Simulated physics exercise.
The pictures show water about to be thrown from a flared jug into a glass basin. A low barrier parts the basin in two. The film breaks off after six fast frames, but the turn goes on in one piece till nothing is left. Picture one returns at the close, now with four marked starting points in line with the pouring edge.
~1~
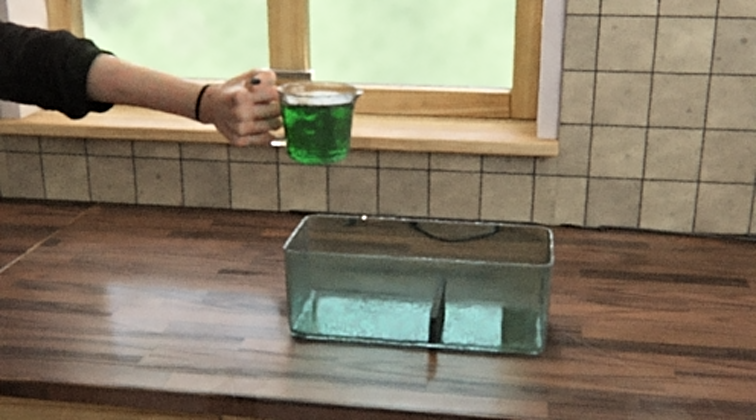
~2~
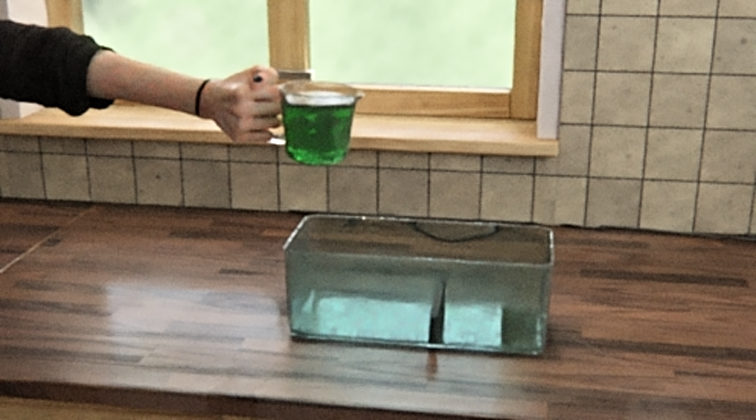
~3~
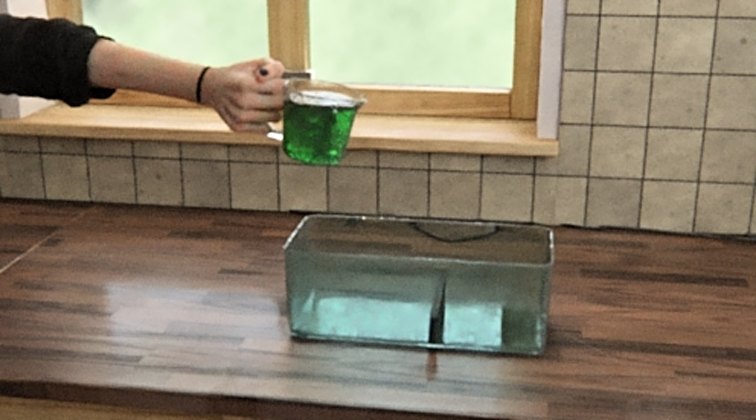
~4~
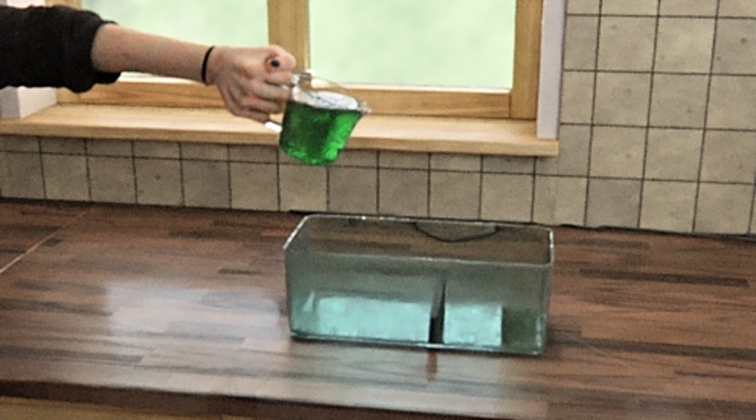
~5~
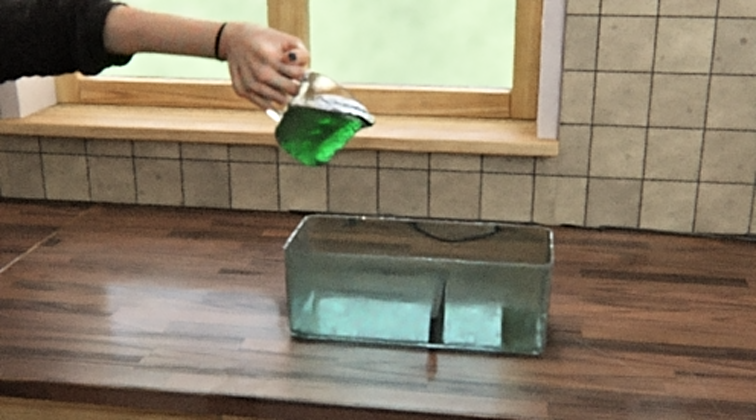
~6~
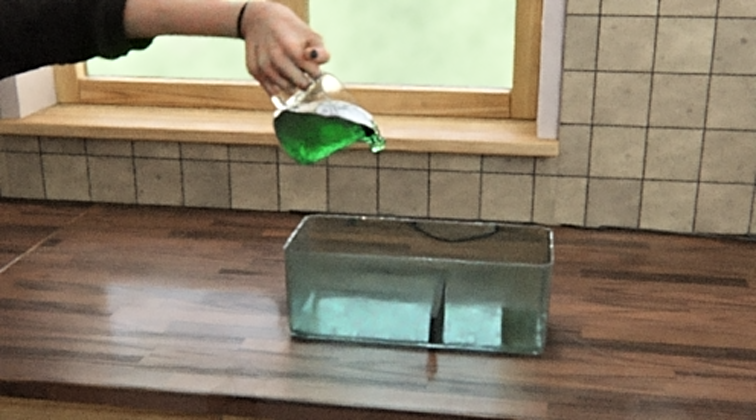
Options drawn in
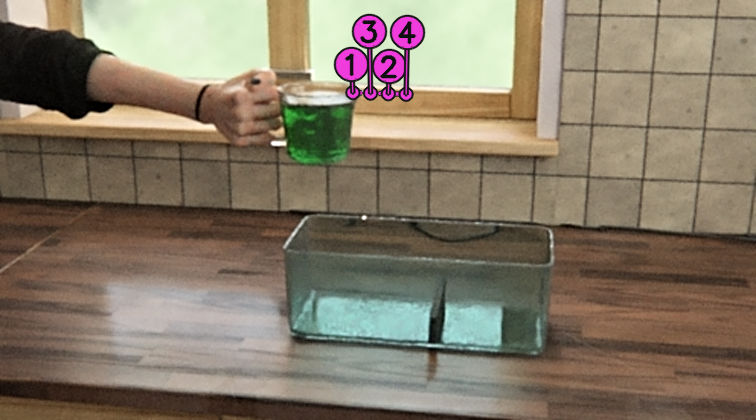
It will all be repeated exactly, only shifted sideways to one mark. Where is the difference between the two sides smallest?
The answer is spot 4.
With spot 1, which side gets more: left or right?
The left one.
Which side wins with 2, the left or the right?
The left side.
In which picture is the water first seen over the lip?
In picture 5.
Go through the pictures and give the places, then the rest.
In the first picture, upright, lip at (361, 92); basin from (289, 333) to (545, 351); top of the wall at (438, 296); nothing has left yet.
In the second picture, tipped about 3°, lip at (362, 95); nothing has left yet.
In the third picture, tipped about 10°, lip at (366, 101); nothing has left yet.
In the fourth picture, tipped about 22°, lip at (369, 112); nothing has left yet.
In the fifth picture, tipped about 37°, lip at (371, 126); water is over the lip, down to (371, 126).
In the sixth picture, tipped about 55°, lip at (368, 141); water is over the lip, down to (375, 148).
In magenta, 1 at (352, 92); 2 at (388, 93); 3 at (370, 93); 4 at (406, 94).
If 1 is chosen, about 86 % ends left of the wall and 10 % right of it; 4 % is lost outside.
If 2 is chosen, about 70 % ends left of the wall and 26 % right of it; 3 % is lost outside.
If 3 is chosen, about 85 % ends left of the wall and 9 % right of it; 5 % is lost outside.
If 4 is chosen, about 51 % ends left of the wall and 45 % right of it; 4 % is lost outside.
